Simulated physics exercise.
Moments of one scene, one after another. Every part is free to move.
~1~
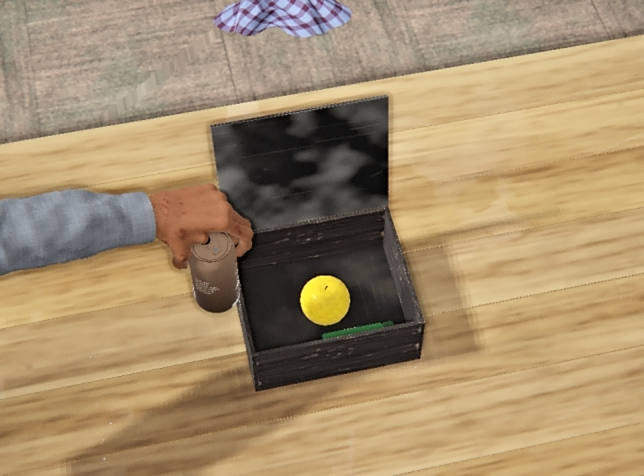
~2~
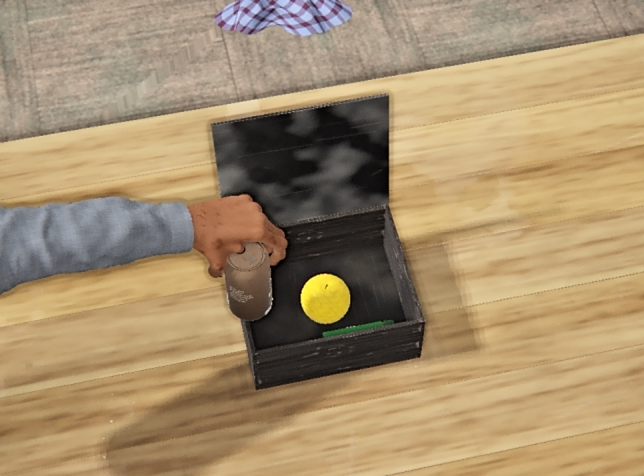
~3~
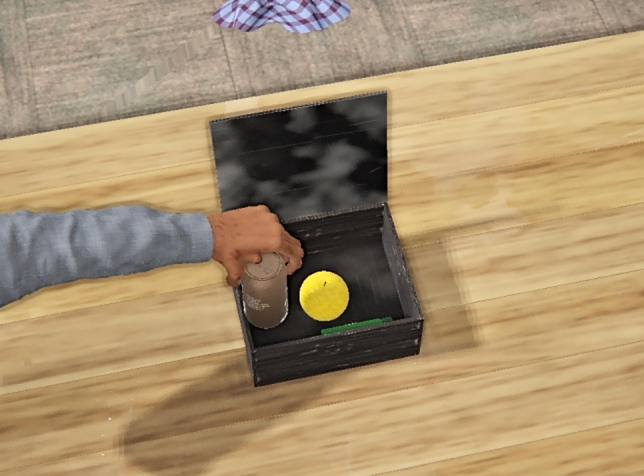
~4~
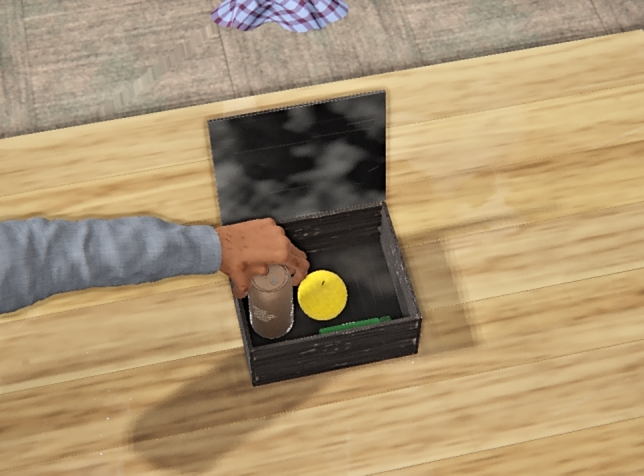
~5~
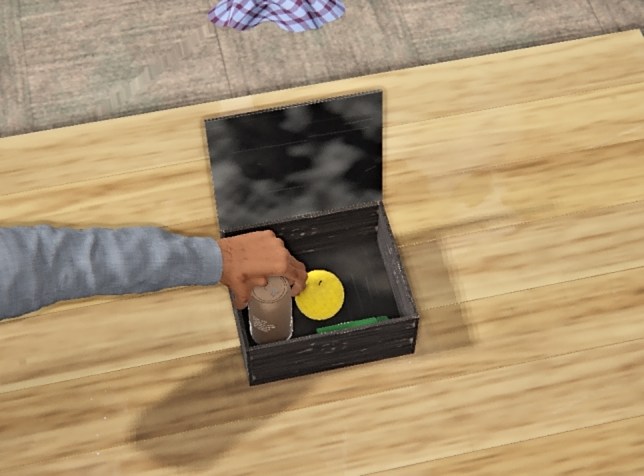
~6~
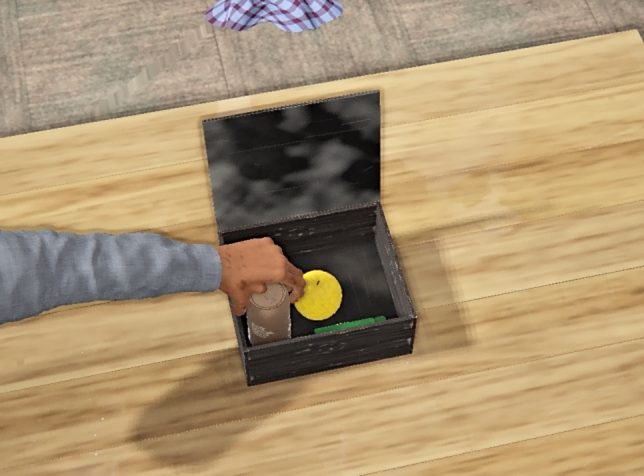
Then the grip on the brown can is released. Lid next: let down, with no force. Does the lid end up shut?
No, the box ends up open.
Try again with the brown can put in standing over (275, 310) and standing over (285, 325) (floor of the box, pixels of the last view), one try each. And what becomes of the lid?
The first attempt leaves the lid partly open, while the second leaves it partly open.
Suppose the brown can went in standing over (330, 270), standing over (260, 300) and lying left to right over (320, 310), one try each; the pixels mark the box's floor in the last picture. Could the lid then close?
On try one it won't go down; on try two it won't go down; on try three it fits down fine.
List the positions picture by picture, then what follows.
The first frame shows coming down; brown can (214, 272).
The second frame shows coming down; brown can (249, 280).
The third frame shows coming down; brown can (265, 289).
The fourth frame shows coming down; brown can (271, 300).
The fifth frame shows coming down; brown can (270, 311).
The sixth frame shows in place under the hand; brown can (269, 317).
Then, 1.40 s on from there, lid 72° above the rim.
Then, 1.80 s on from there, lid 40° above the rim.
In the end, lid 17° above the rim; all 3 unmoved. At the end, from the last picture's camera, brown can near (269, 317).
